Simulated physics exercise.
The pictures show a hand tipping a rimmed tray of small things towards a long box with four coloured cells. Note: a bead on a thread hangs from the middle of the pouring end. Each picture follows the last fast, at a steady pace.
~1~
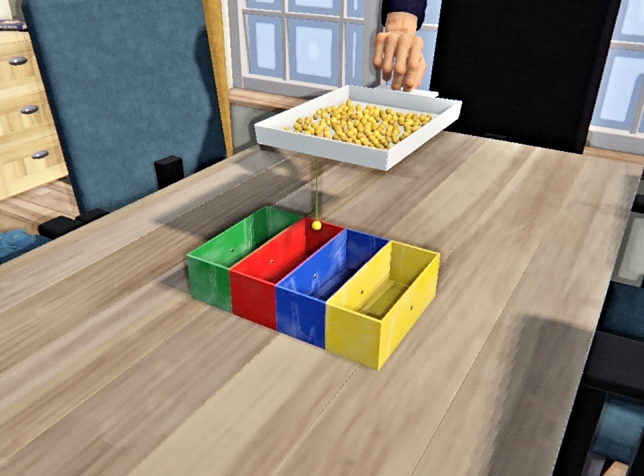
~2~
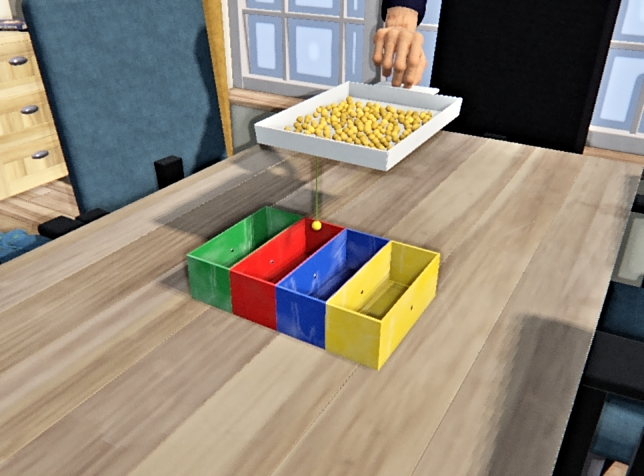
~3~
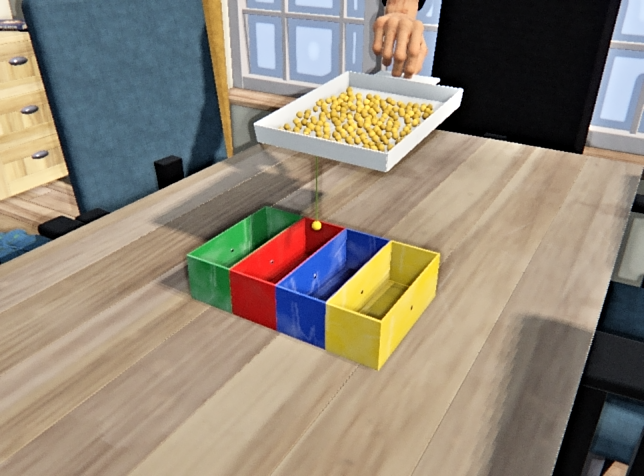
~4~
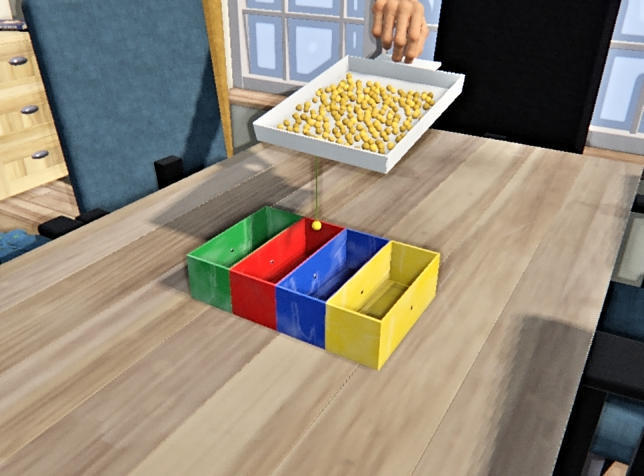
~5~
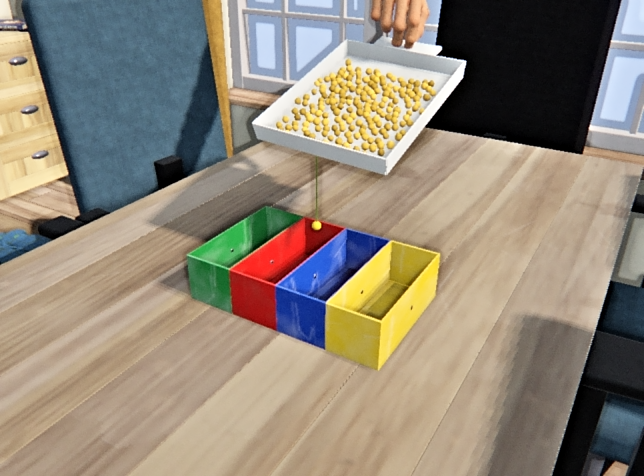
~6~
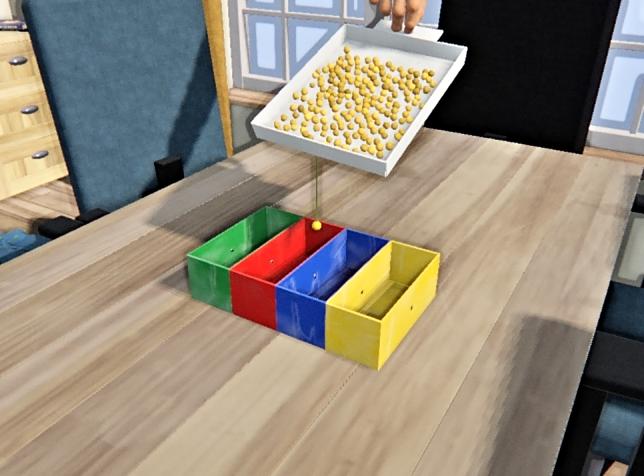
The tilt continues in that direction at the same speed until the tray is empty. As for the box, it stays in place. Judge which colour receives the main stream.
Receiving the main stream: Blue.
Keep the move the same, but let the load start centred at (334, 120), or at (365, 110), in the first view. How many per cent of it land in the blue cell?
First case: Close to 50 %; second case: Close to 50 %.
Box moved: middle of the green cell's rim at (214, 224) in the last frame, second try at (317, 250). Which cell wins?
The cell in yellow, then red.
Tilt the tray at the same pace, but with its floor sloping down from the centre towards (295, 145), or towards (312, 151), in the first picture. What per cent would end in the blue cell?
It comes to about 0 per cent the first time and about 20 per cent the second.
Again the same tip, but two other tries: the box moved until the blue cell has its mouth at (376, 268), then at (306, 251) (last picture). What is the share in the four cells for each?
100 % for the first, 90 % for the second.
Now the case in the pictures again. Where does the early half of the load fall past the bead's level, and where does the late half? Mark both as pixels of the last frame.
Around (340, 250) and then (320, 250).
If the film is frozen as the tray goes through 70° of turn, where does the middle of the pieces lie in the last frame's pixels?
Close to (341, 120).
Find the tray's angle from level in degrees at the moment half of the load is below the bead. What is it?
Around 115°, give or take.
Shortly afterwards, tray tipped steeply; all but a few on the tray; only a few falling or outside the box.
Next, tray tipped past a quarter turn; near half on the tray; a little in the blue cell; a little in the yellow cell; only a few in the red cell; near a third falling or outside the box.
Some moments later, tray tipped past a quarter turn; near half in the blue cell; near a quarter in the red cell; near a quarter in the yellow cell; only a few in the green cell; only a few falling or outside the box.
In the end, tray tipped past a quarter turn; near half in the blue cell; near a quarter in the red cell; near a quarter in the yellow cell; only a few in the green cell; only a few outside the box.
